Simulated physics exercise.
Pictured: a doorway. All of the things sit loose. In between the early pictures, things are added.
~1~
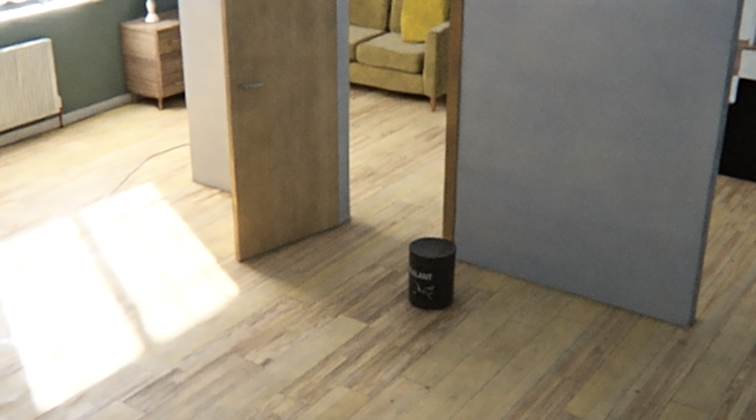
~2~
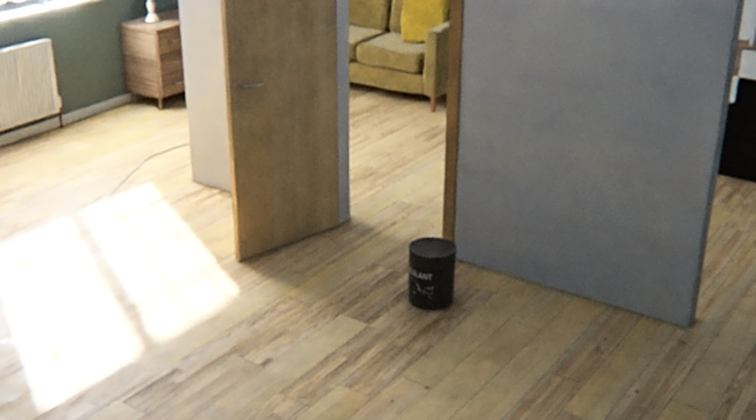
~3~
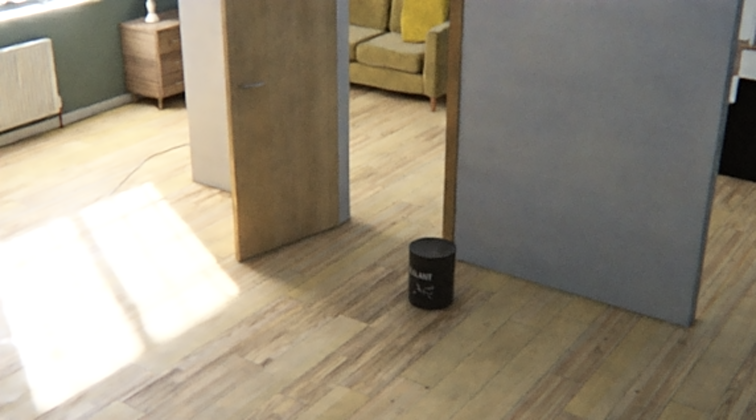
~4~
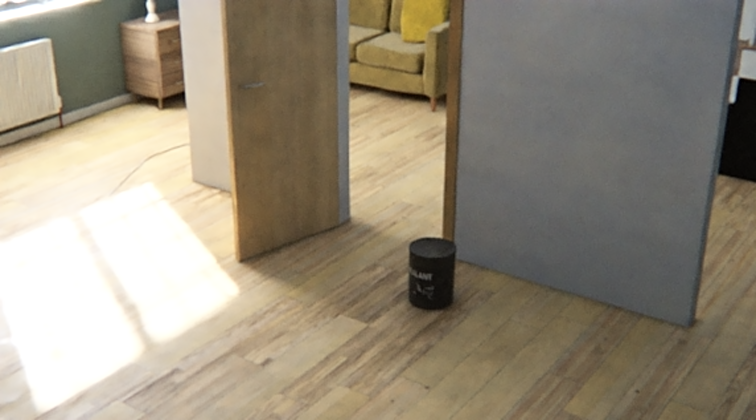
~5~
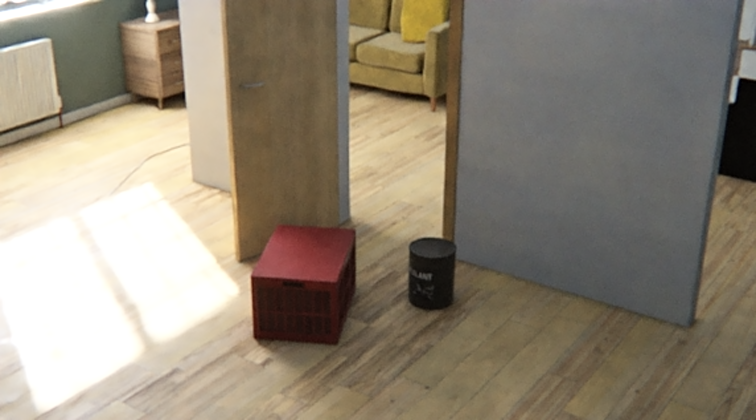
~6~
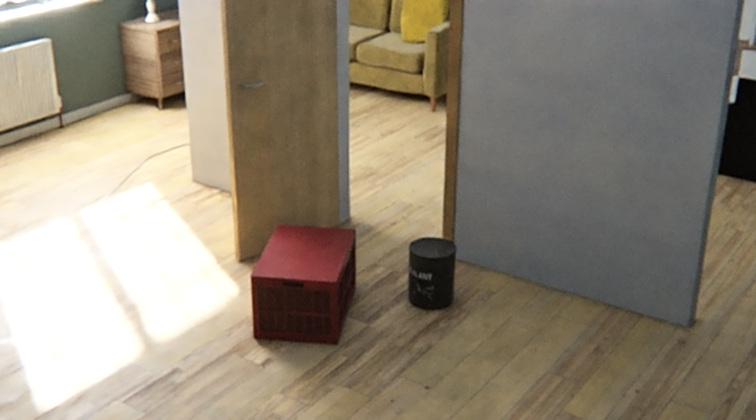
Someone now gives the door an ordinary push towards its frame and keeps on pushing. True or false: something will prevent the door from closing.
False.
Then, 0.60 s later than the last frame, door 87° open.
Then, 1.10 s later than the last frame, door 56° open.
Then, 1.40 s later than the last frame, door 36° open.
Then, 1.80 s later than the last frame, door 8° open.
When it is over, door 0° open; both as before. End places, in pixels of the last picture, red chest near (306, 282).
